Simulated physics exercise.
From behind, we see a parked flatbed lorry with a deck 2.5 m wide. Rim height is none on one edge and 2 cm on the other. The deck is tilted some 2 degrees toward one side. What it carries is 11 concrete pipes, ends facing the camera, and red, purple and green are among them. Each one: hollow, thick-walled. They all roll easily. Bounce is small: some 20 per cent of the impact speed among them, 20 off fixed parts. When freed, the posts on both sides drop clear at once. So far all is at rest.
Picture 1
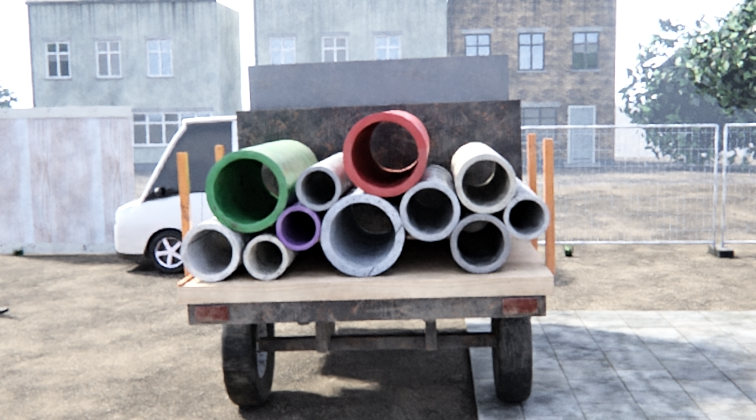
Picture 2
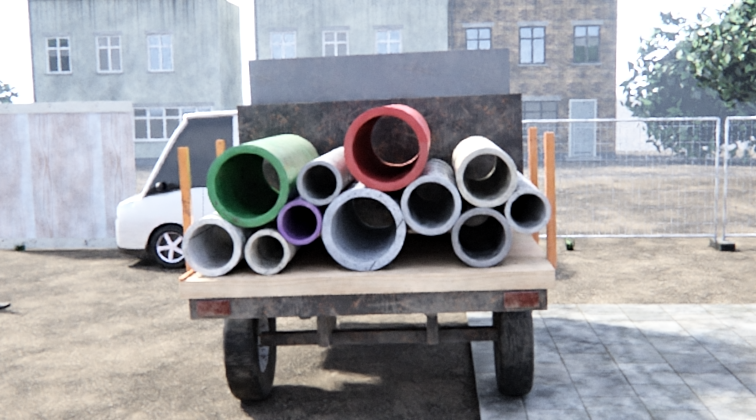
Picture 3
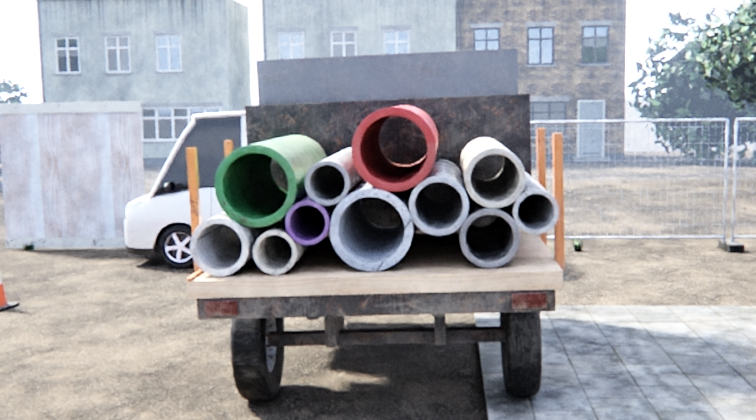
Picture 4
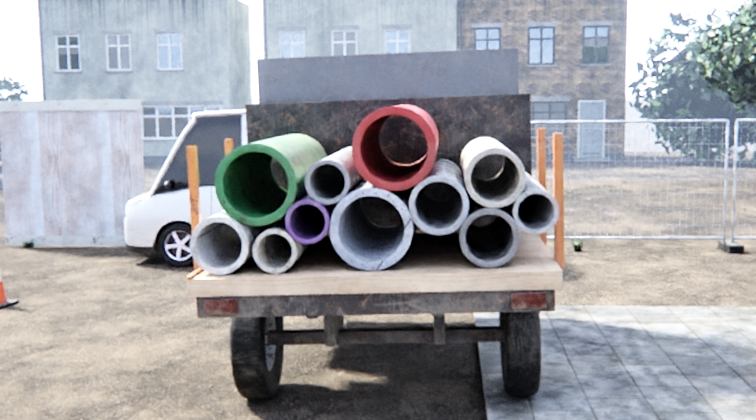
Only the camera moves, shifting very slightly so that the whole view slides a little to the right, while the truck and its load stay still. Seen from behind, a flatbed truck stands on a dirt yard beside grey paving, with a white vehicle, fencing and buildings beyond. Thick-walled pipes lie stacked between orange posts, green at upper left, red on top, a small purple one between, the rest grey.
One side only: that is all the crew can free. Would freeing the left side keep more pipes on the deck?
Safer bet: The left.
Side on the left freed, after 0.6 s, red is up on others, 105 cm from the right edge; purple is up on others, 80 cm from the left edge; green is up on others, 45 cm from the left edge; 0 of 11 are off.
Side on the left freed, at the end, red is up on others, 105 cm from the right edge; purple is up on others, 80 cm from the left edge; green is up on others, 45 cm from the left edge; 0 of 11 are off.
Side on the right freed, after 0.6 s, red is up on others, 100 cm from the right edge, rolling right; purple is up on others, 80 cm from the left edge; green is up on others, 45 cm from the left edge; 0 of 11 are off.
Side on the right freed, at the end, red is up on others, 50 cm from the right edge; purple is on the deck, 85 cm from the left edge; green is up on others, 50 cm from the left edge; 2 of 11 are off.
